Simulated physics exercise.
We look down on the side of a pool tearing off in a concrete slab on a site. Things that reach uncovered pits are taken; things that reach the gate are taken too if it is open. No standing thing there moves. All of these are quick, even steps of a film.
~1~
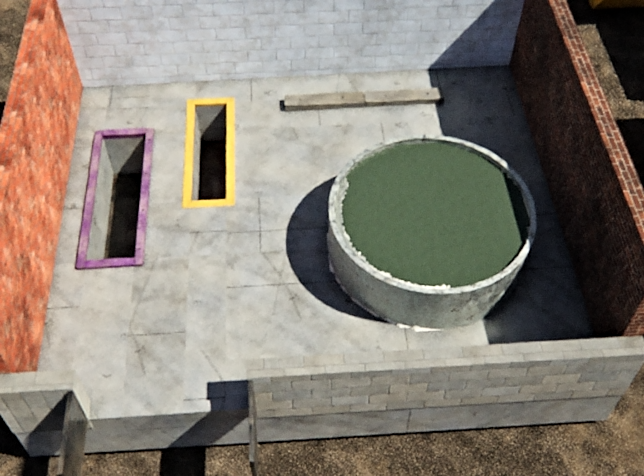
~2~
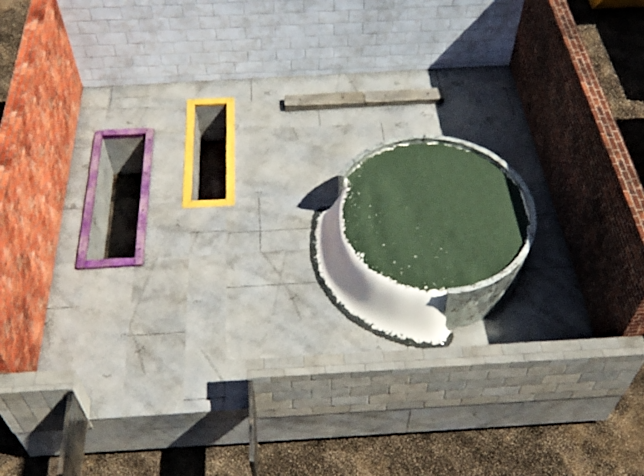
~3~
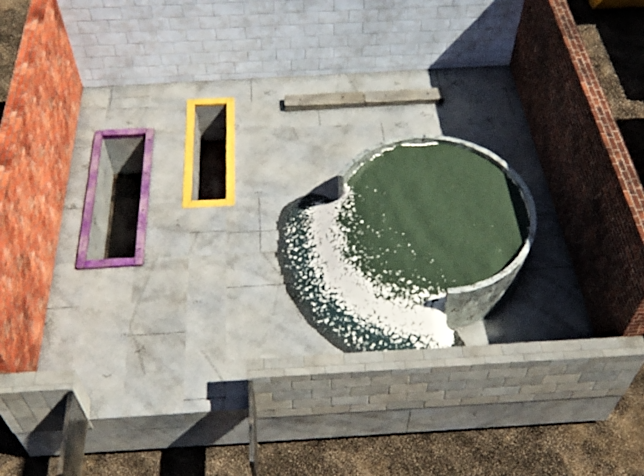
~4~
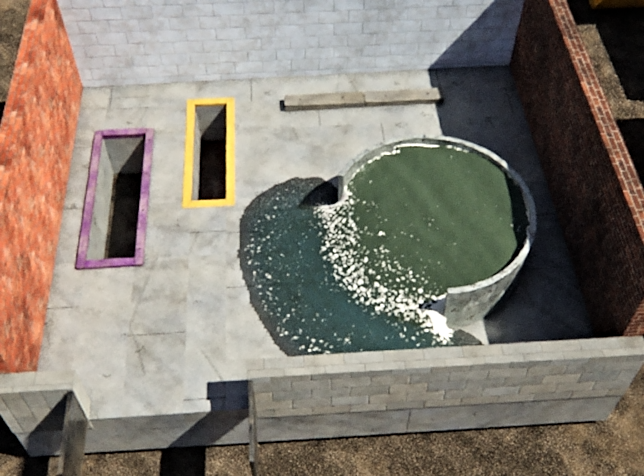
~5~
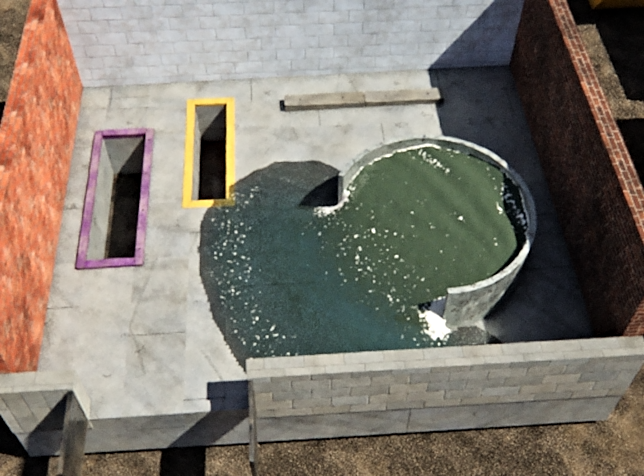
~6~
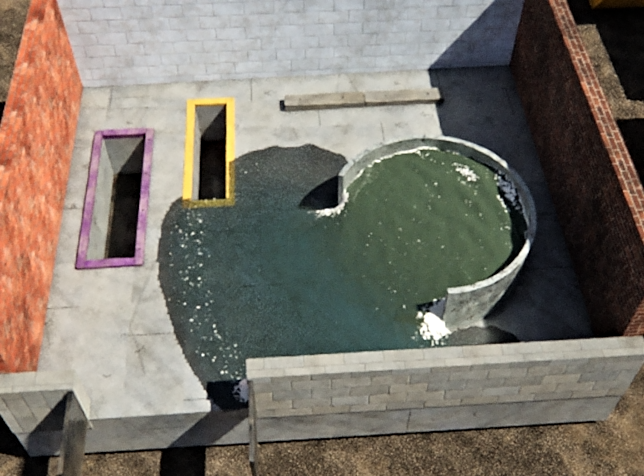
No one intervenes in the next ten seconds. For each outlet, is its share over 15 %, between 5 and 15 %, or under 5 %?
In order: The gate will not stay within fifteen per cent; the yellow pit will not leave the five-to-fifteen per cent band; the purple pit will not stay within fifteen per cent.
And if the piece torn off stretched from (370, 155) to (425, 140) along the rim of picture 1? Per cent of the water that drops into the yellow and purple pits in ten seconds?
Yellow about 35 %, purple about 4 %.
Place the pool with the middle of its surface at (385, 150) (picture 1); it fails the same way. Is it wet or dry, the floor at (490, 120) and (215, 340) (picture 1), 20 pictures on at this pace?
Going point by point, I get high and dry then drenched.
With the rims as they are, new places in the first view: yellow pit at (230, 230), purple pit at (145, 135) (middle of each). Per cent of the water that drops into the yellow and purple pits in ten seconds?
Log, per cent - yellow: 40, purple: 15.
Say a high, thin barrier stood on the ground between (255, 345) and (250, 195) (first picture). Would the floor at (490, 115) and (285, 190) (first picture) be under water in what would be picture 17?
First spot not reached; second spot swamped.
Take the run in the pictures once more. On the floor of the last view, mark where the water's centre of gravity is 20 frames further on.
Centre: Close to (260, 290).
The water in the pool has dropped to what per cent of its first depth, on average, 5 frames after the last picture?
Near 50 in a hundred.
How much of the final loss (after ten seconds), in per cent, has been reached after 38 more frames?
Share gone: About 75 %.
A moment on, water covers 45 % of the floor; the gate 1 %, the yellow pit 2 %, the purple pit 2 %.
Next, water covers 45 % of the floor; the gate 5 %, the yellow pit 3 %, the purple pit 5 %.
Then, water covers 55 % of the floor; the gate 12 %, the yellow pit 3 %, the purple pit 13 %.
Later, water covers 75 % of the floor; the gate 21 %, the yellow pit 6 %, the purple pit 24 %.
In the end, water covers 85 % of the floor; the gate 28 %, the yellow pit 11 %, the purple pit 26 %.
